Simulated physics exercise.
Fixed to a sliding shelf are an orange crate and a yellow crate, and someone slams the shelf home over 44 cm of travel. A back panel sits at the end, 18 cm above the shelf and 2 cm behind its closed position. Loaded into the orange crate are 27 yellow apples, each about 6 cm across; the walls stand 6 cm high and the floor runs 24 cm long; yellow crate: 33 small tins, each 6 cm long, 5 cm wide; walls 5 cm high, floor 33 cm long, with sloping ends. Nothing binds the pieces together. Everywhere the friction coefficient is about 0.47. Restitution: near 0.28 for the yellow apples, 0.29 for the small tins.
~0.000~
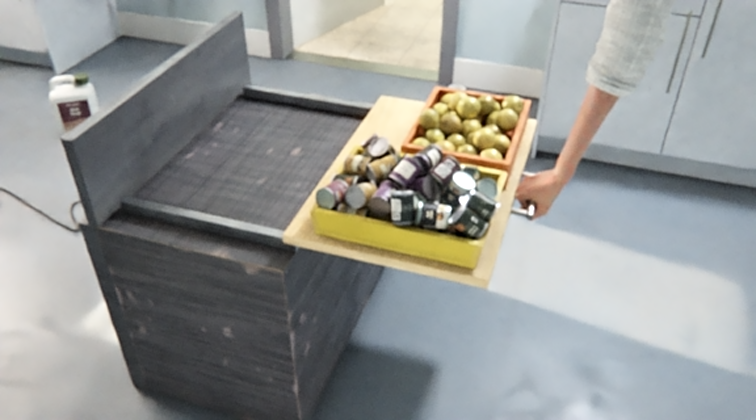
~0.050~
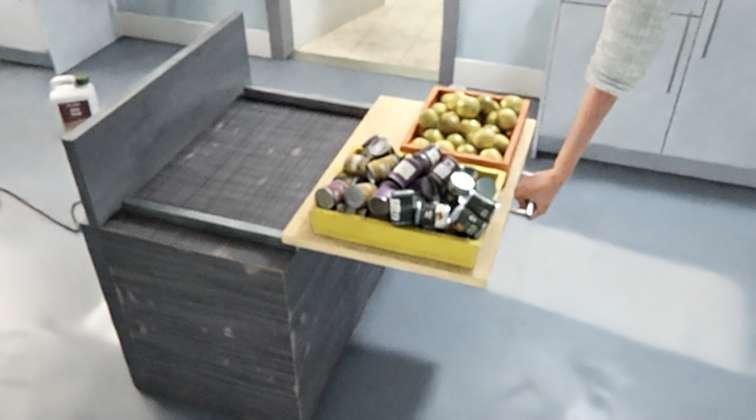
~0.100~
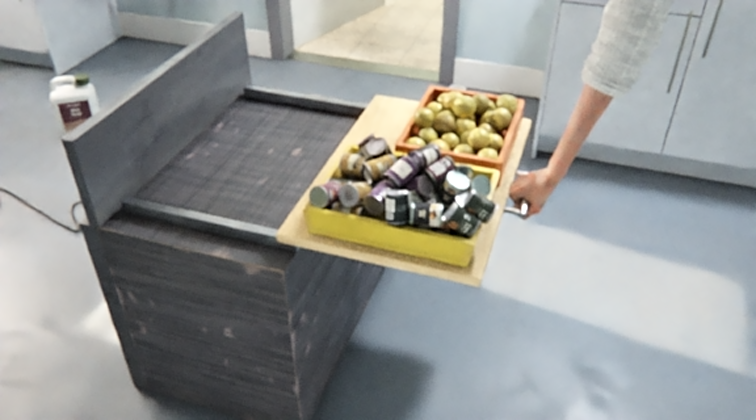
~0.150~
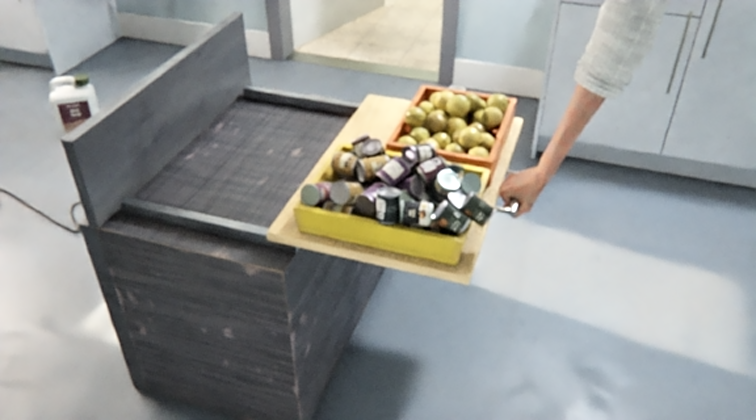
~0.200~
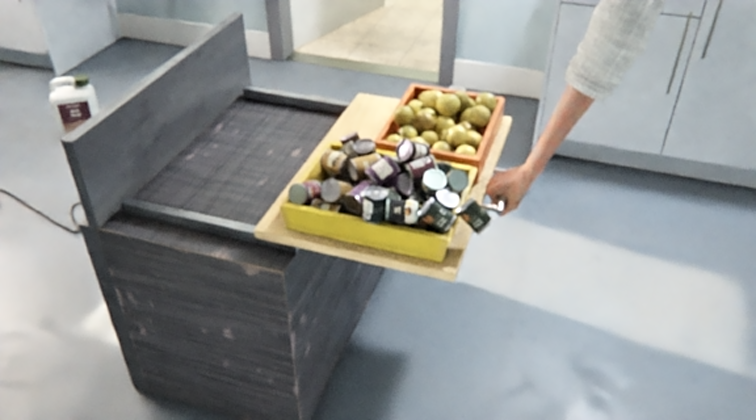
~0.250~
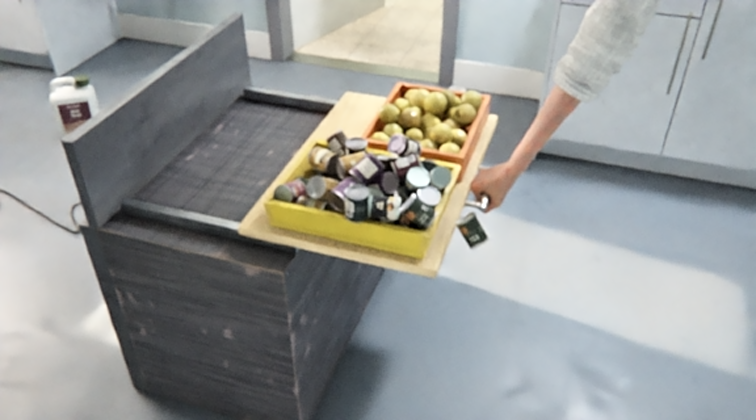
A small tin drops off the yellow crate as a hand pushes the shelf left.
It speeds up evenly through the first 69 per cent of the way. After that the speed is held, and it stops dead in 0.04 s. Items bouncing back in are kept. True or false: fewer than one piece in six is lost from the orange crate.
True.
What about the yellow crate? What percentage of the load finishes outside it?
For the yellow crate, the loss is 25%.
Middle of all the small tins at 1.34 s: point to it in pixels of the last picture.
In the last view, the centre sits near (231, 168).
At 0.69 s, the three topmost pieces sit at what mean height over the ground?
78 cm.
After 0.49 s, the runners reach their end.
After 0.57 s, 0 of 27 out of the orange crate and 3 of 33 out of the yellow crate.
After 0.69 s, 1 of 27 out of the orange crate and 6 of 33 out of the yellow crate.
After 0.91 s, 2 of 27 out of the orange crate and 8 of 33 out of the yellow crate.
Outcome (at 1.34 s), 2 of 27 out of the orange crate and 8 of 33 out of the yellow crate. Asked share, 2 of 27, 7 per cent.
